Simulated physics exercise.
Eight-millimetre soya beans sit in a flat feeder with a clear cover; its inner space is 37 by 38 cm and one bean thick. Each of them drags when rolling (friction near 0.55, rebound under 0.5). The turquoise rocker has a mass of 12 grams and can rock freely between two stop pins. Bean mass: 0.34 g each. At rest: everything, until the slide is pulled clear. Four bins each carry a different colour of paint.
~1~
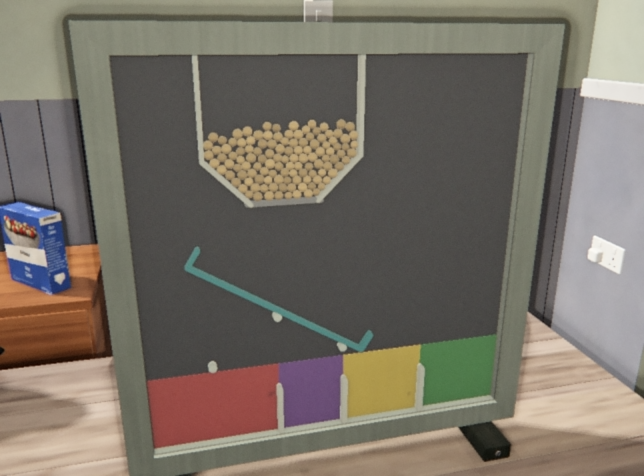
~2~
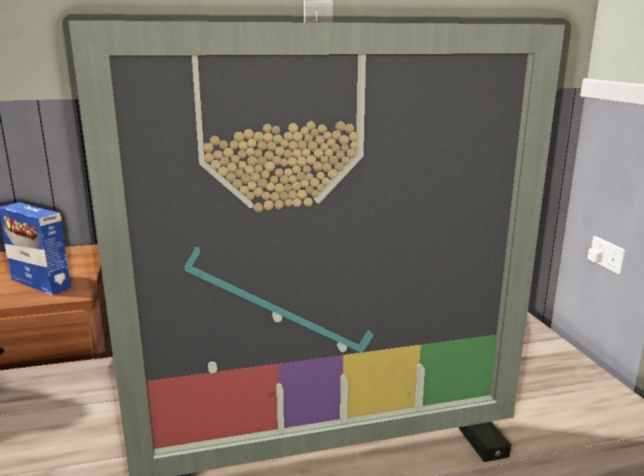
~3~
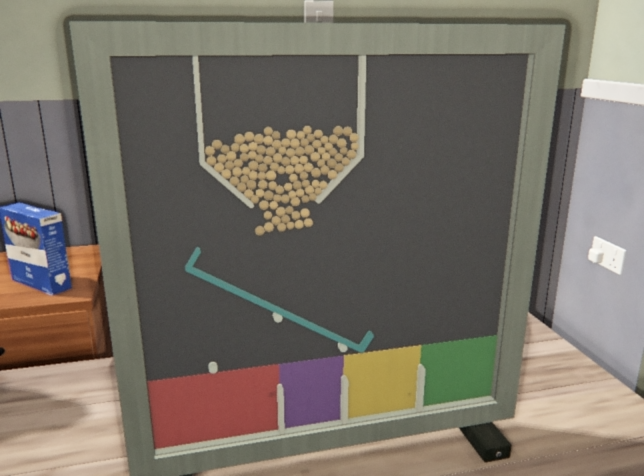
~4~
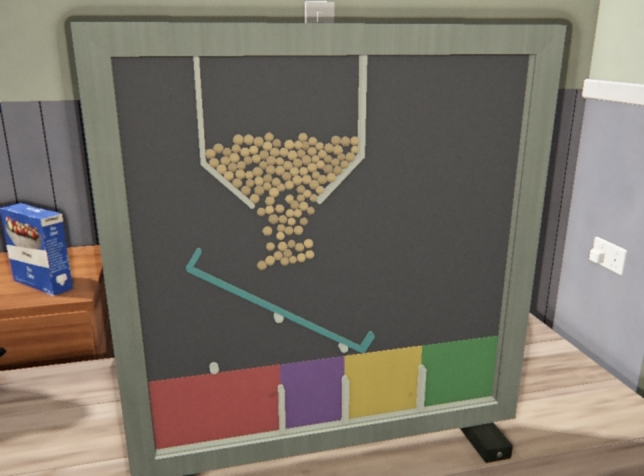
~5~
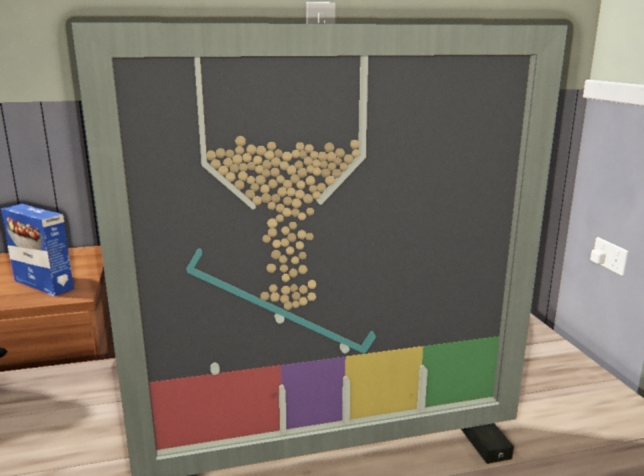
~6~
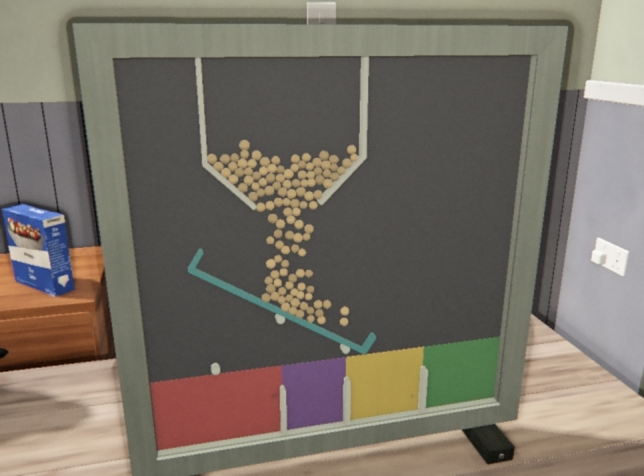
To begin with, tan beans fill a funnel-shaped hopper above a tilted turquoise bar and red, purple, yellow and green bins. The hopper's bottom opens and beans pour down in a widening stream, then land on the bar, pile up and start rolling right along its downward slope.
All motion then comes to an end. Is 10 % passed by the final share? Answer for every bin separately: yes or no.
Separately, red bin no, purple bin no, green bin yes, yellow bin yes.
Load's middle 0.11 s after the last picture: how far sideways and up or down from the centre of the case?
Left by about 3 cm and below by about 1 cm.
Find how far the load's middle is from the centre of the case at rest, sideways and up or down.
It lies close to 4 centimetres right and 13 centimetres below.
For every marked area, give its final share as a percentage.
Final shares - red bin: 0; purple bin: 0; green bin: 20; yellow bin: 45.
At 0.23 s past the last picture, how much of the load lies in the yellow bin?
I'd put it around 10 in a hundred.
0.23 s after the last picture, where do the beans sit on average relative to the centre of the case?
Offset approx. 1 cm left, 5 cm below.
Then, 0.11 s later than the last picture, the beans' middle is 3 cm left of and 1 cm below the centre; nothing in the marked areas; turquoise rocker right end down 33°.
Then, 0.23 s later than the last picture, the beans' middle is 1 cm left of and 5 cm below the centre; green 5 %, yellow 10 %; turquoise rocker right end down 33°.
Then, 0.44 s later than the last picture, the beans' middle is 3 cm right of and 10 cm below the centre; green 15 %, yellow 25 %; turquoise rocker right end down 33°.
All still 2.3 s after it, red 0 %, purple 0 %, green 20 %, yellow 45 %, elsewhere 40 %; turquoise rocker right end down 33°.
